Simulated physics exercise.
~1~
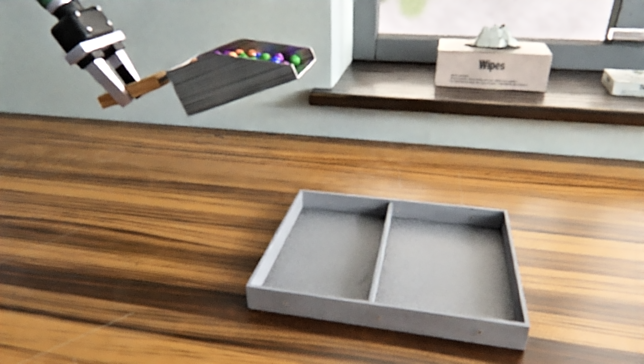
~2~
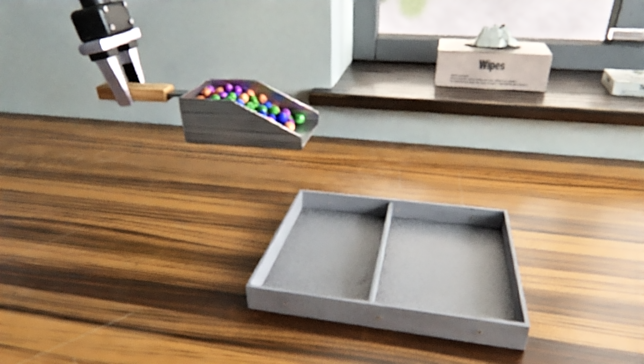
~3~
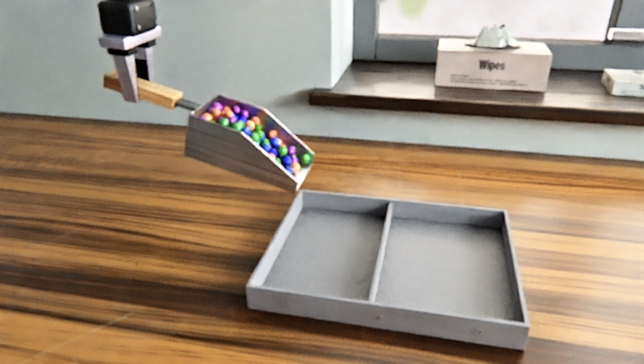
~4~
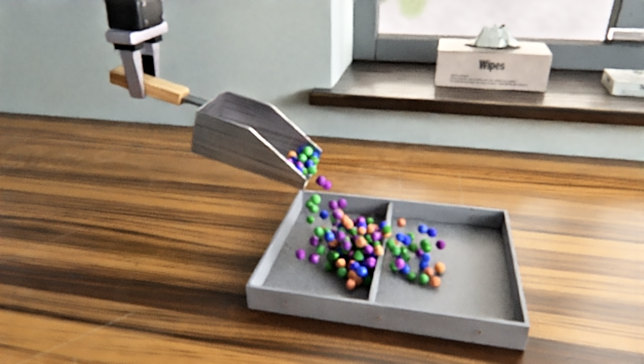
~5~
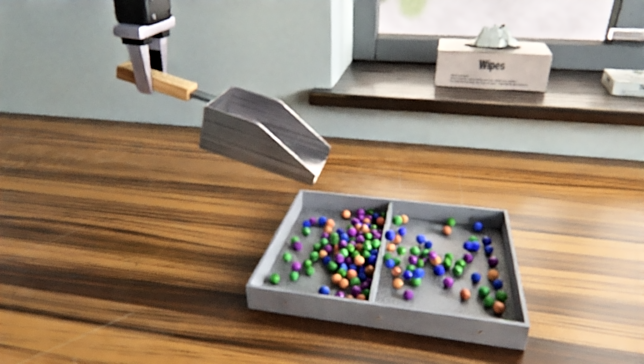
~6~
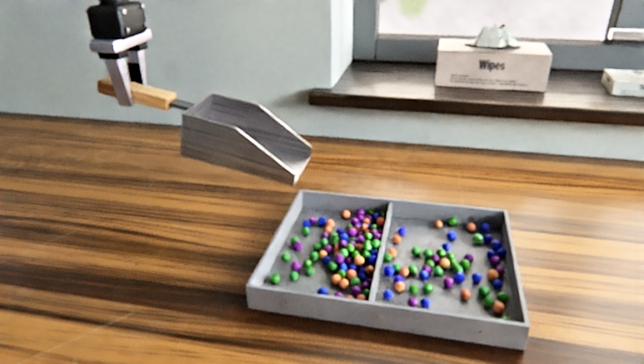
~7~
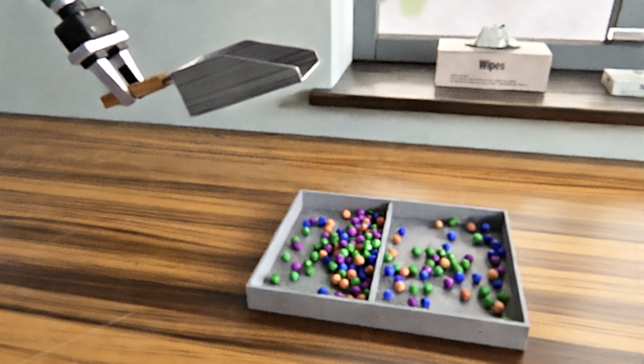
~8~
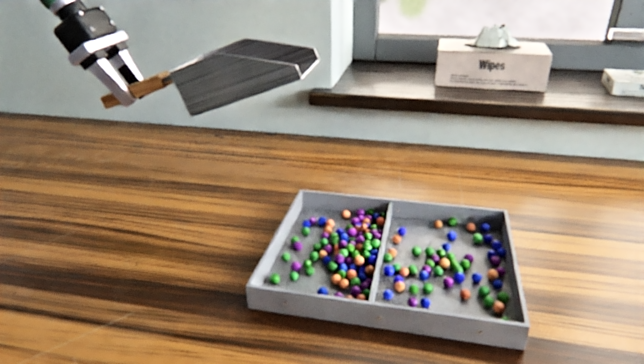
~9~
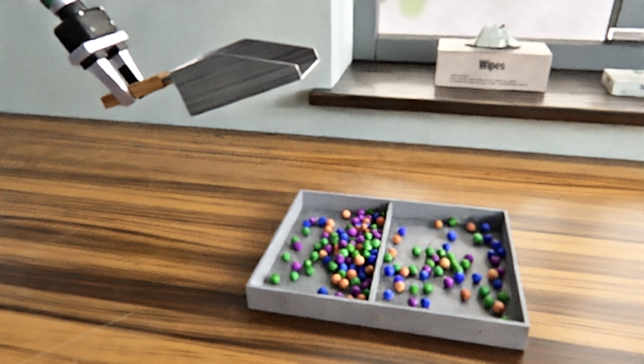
In the video, a robot gripper lowers and tips a scoop of colorful round sweets, pouring them into a divided gray tray on a wooden table, then raises the emptied scoop and tilts it back, leaving more sweets in the left part than the right.
